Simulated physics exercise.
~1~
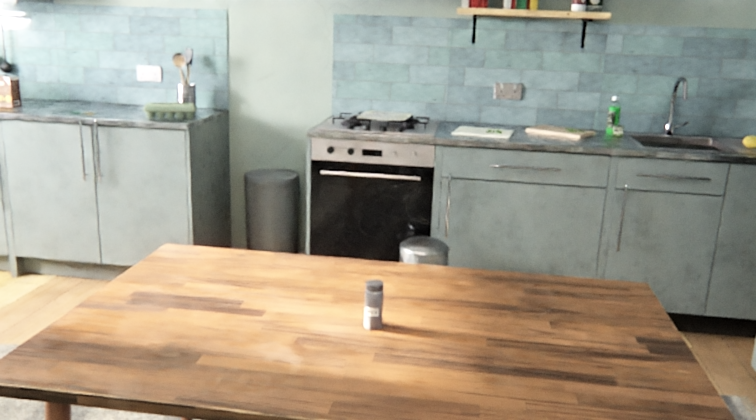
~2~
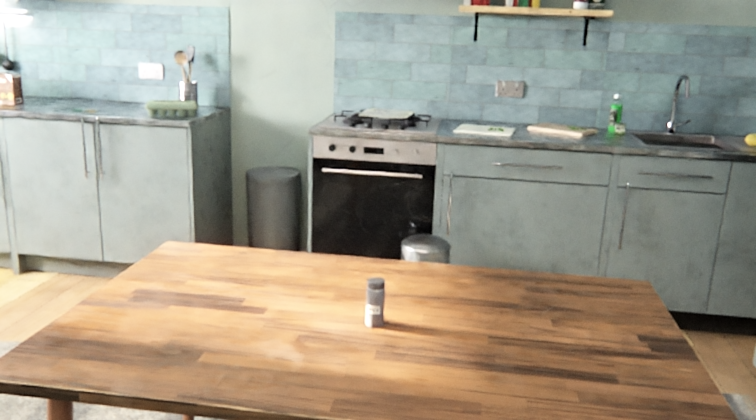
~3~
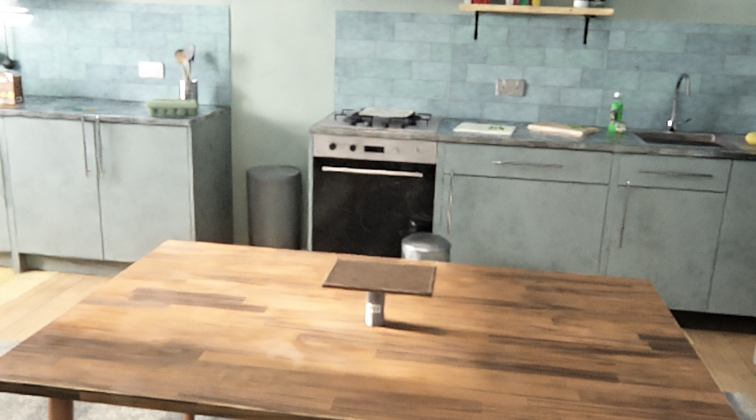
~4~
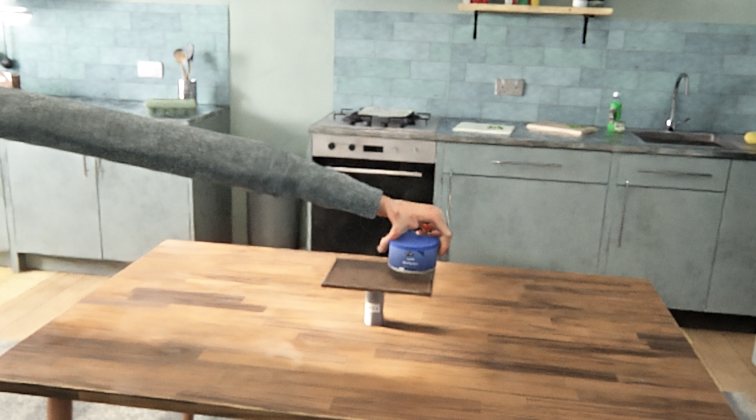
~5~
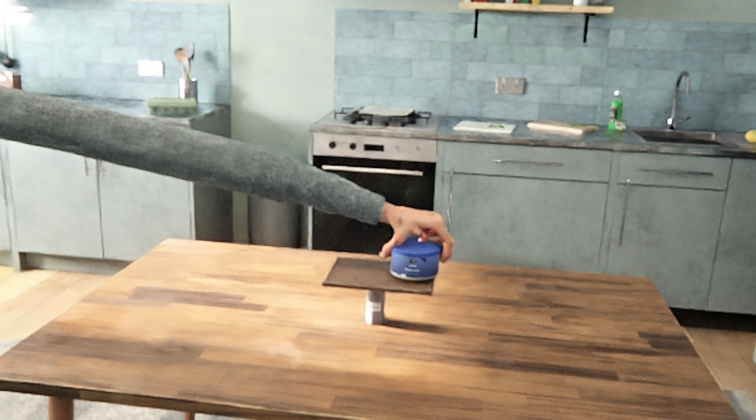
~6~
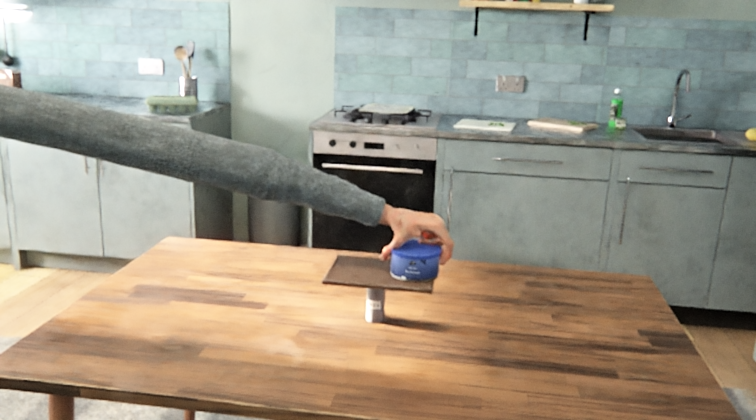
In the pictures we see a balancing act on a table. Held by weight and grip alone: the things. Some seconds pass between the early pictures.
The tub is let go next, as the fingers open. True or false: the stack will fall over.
True.
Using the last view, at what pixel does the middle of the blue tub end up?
The object ends up somewhere around (424, 306).
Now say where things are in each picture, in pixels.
The last thing is not in view yet, in the first picture.
The last thing is not in view yet, in the second picture.
The last thing is not in view yet; brown lid (382, 277), in the third picture.
On its way; blue tub (413, 252); brown lid (381, 276), in the fourth picture.
On its way; blue tub (415, 259); brown lid (382, 275), in the fifth picture.
Set down, still held; blue tub (415, 261); brown lid (382, 273), in the sixth picture.
Then, 0.30 s after the last picture, blue tub now fallen; brown lid tipped 56° from how it was.
Then, 0.50 s after the last picture, brown lid tipped 45° from how it was; grey shaker tipped 12° from how it was.
Then, 0.60 s after the last picture, brown lid now fallen; grey shaker tipped 60° from how it was.
Then, 0.70 s after the last picture, grey shaker now fallen.
At rest, fallen, brown lid, grey shaker and blue tub. Seen from the same camera at the end, blue tub near (424, 306). The stack loses its balance.
